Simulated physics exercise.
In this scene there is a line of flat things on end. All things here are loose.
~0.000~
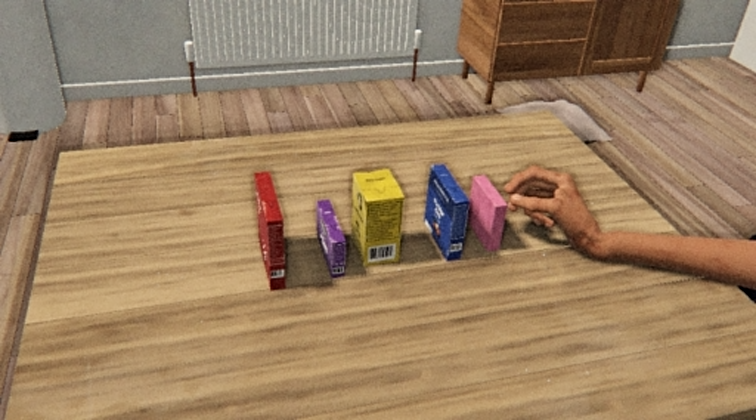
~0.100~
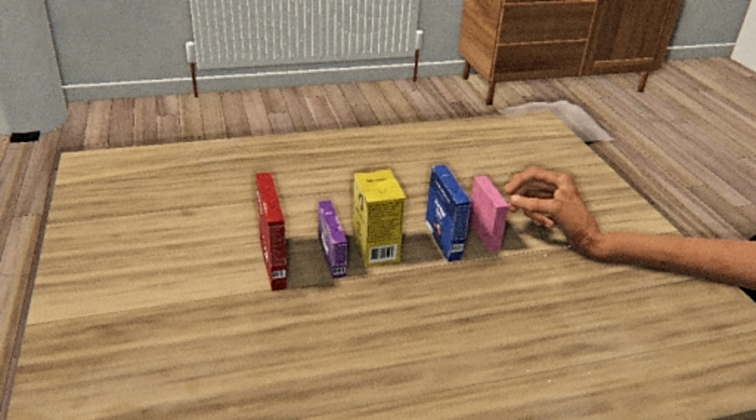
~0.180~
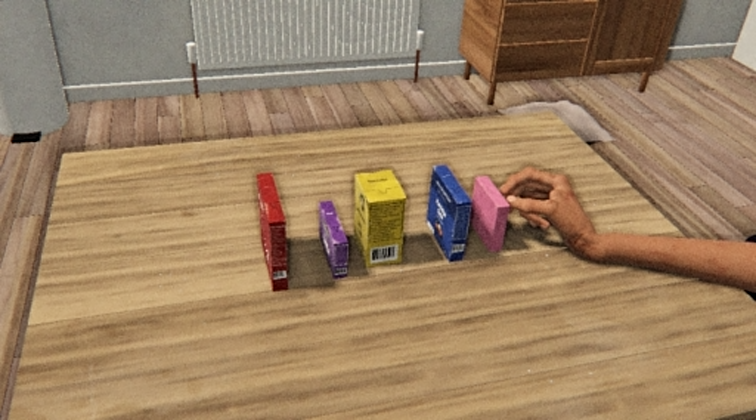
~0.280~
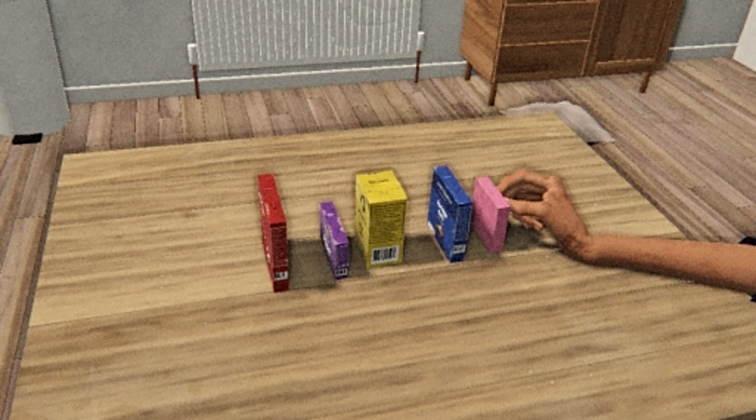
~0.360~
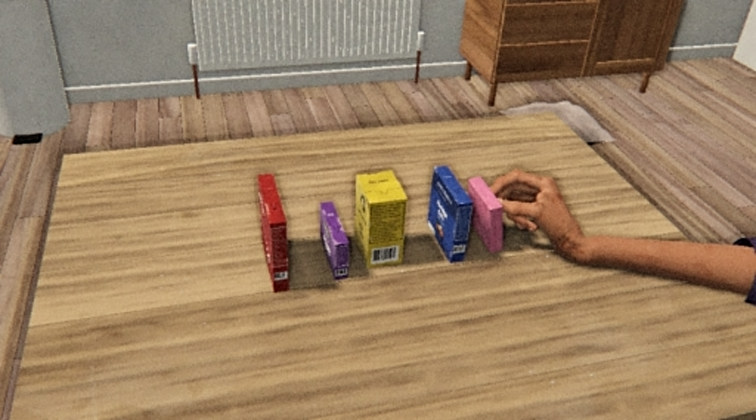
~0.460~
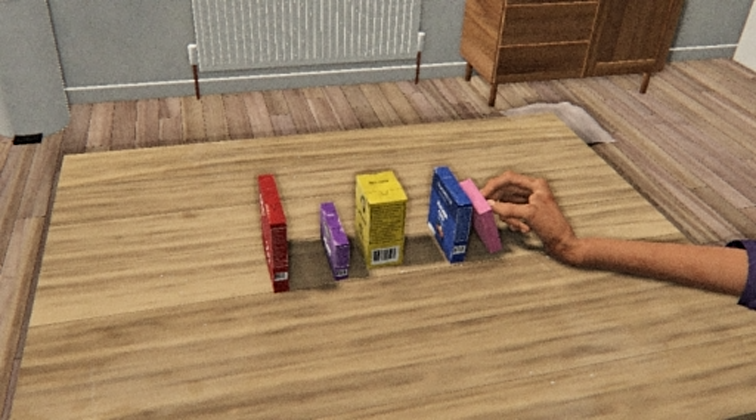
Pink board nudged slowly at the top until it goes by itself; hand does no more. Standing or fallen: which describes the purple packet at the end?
My forecast is that it never goes down.
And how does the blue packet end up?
In the end, the blue packet comes down.
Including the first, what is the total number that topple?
2 in total.
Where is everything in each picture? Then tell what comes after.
The first frame shows purple packet (330, 238); blue packet (445, 212).
The second frame shows blue packet (447, 213); yellow packet (378, 218).
The third frame shows blue packet (448, 213); yellow packet (379, 219).
The fourth frame shows blue packet (449, 214); yellow packet (379, 220).
The fifth frame shows pink board 9° over; blue packet (449, 214); yellow packet (379, 220).
The sixth frame shows pink board 21° over; purple packet (334, 240); blue packet (449, 215).
After 0.66 s, pink board 54° over; blue packet turned 26° from how it was put.
After 0.86 s, pink board 70° over; blue packet turned 68° from how it was put; yellow packet shifted a little.
After 1.26 s, pink board 73° over; blue packet on its side; yellow packet shifted a little.
After 2.66 s, pink board 90° over; blue packet on its side; yellow packet shifted a little.
In the end (3.6 s), toppled on the table, blue packet; the other 2 unmoved. At the end, from the last picture's camera, purple packet near (326, 241).
